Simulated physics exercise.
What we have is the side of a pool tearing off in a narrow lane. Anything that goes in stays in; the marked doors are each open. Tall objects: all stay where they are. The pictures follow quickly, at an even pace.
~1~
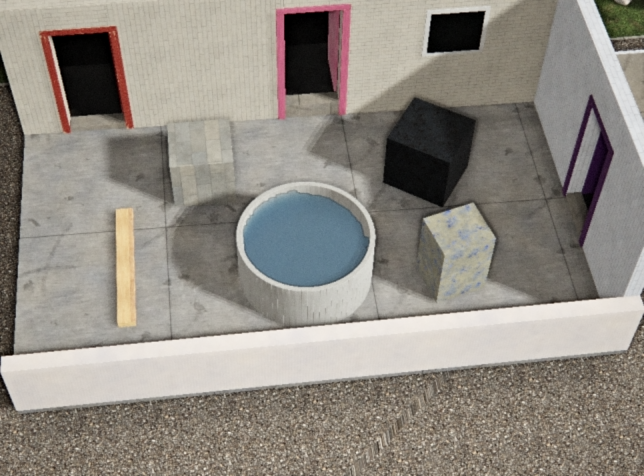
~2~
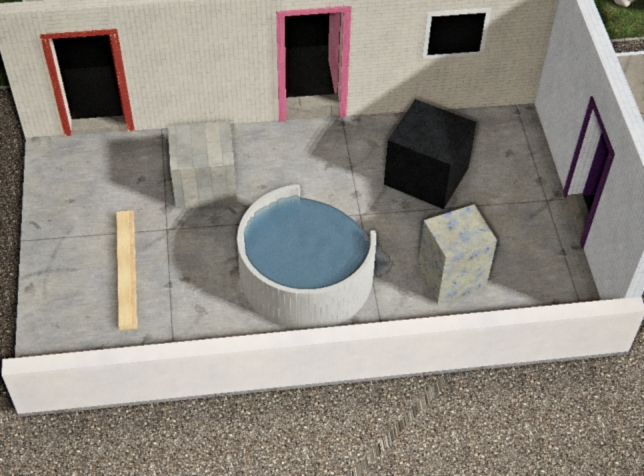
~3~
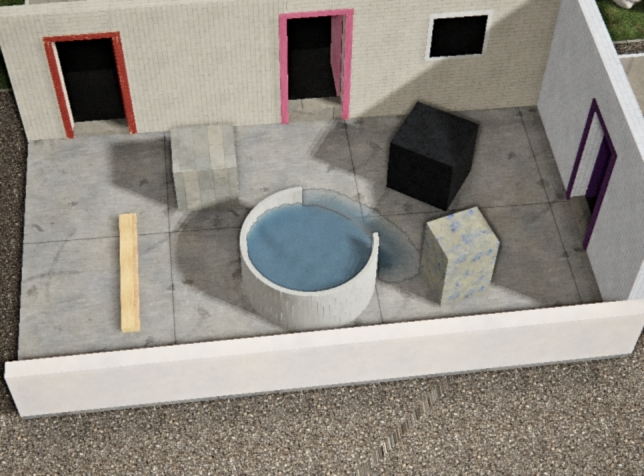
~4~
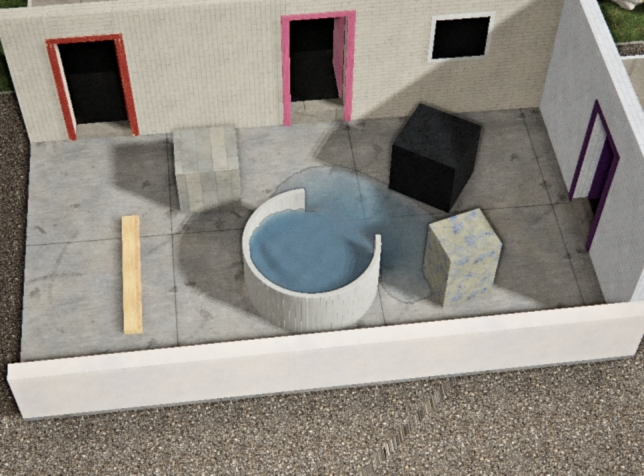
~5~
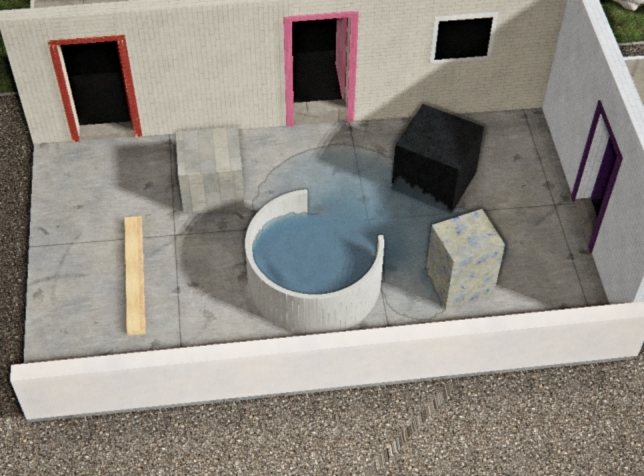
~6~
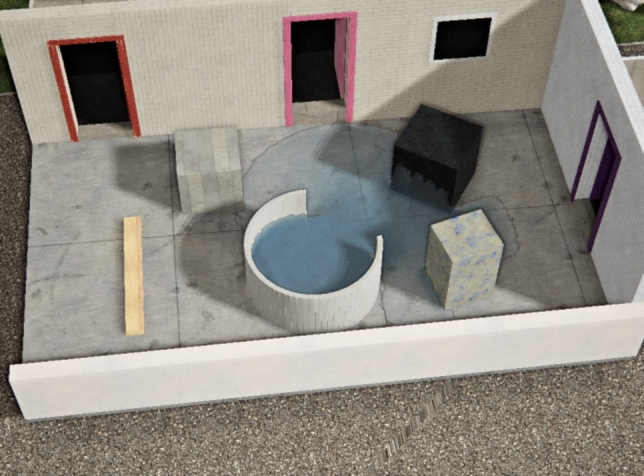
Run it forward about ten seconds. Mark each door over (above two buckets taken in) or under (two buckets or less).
Red door: Under. Purple door: Over. Pink door: Under.
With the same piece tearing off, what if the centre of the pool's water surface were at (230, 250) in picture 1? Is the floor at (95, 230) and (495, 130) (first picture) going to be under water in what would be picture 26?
Bone-dry, soaked.
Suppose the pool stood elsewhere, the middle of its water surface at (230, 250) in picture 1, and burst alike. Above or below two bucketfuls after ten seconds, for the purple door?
The purple door one exceeds the limit.
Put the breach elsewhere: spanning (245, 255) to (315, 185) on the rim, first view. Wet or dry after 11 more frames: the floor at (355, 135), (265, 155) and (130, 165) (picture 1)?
One after the other: Wet, flooded, covered.
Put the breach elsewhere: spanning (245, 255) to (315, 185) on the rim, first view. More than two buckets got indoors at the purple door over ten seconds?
Purple: Remains below.
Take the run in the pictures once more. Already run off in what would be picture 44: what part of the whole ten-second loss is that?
Around 85 per cent.
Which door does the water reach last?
My pick is the door marked red.
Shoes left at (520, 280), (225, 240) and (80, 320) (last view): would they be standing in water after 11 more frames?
First spot submerged, second spot spared, third spot spared.
A moment on, water covers 30 % of the floor; the red door not reached, the purple door under two buckets in, the pink door wet at the sill, nothing in.
Next, water covers 45 % of the floor; the red door not reached, the purple door far over two buckets in, the pink door under two buckets in.
Then, water covers 55 % of the floor; the red door wet at the sill, nothing in, the purple door far over two buckets in, the pink door under two buckets in.
Later, water covers 70 % of the floor; the red door wet at the sill, nothing in, the purple door far over two buckets in, the pink door under two buckets in.
In the end, water covers 80 % of the floor; the red door wet at the sill, nothing in, the purple door far over two buckets in, the pink door under two buckets in.
